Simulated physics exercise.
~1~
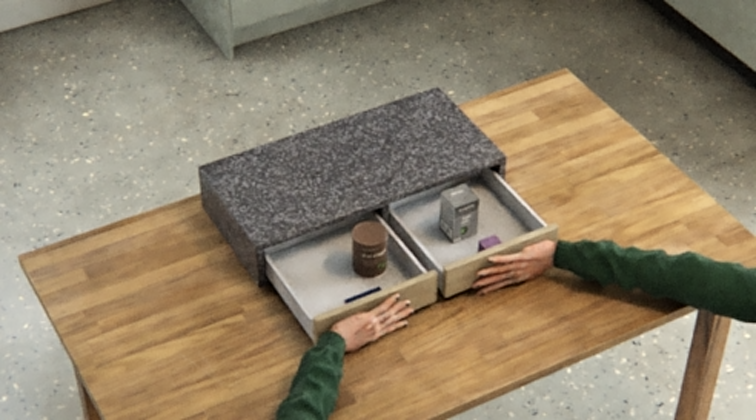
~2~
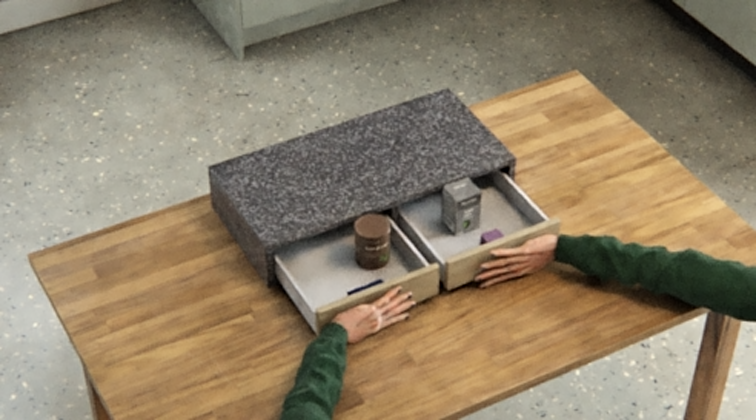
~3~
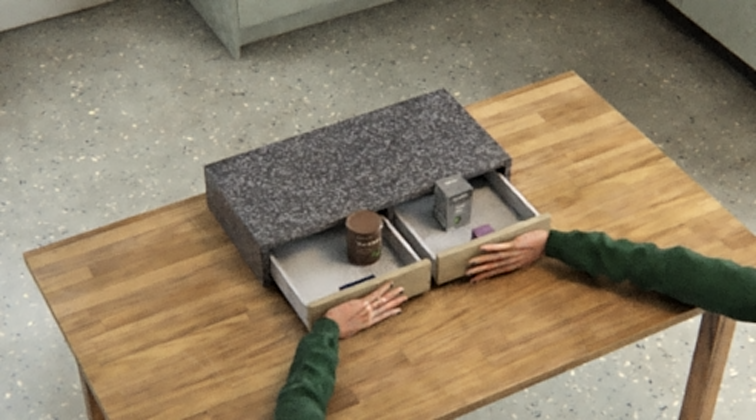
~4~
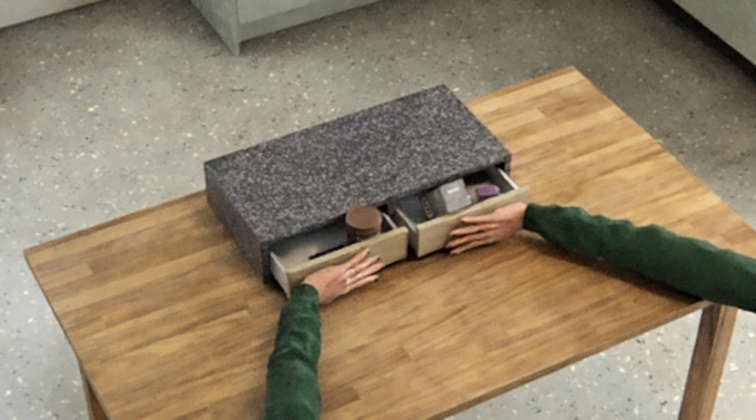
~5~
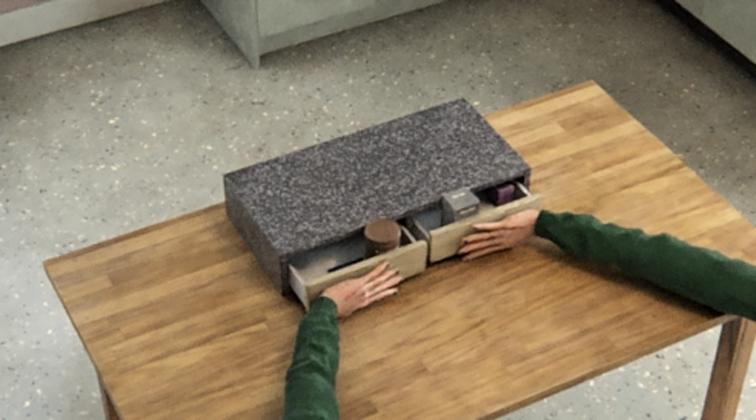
The footage shows two green-sleeved arms pushing in both open drawers of a speckled dark chest on a wooden table, one holding a brown jar, the other a grey carton that briefly leans and a purple block; both drawers end up jammed partly open, hands still on their fronts.
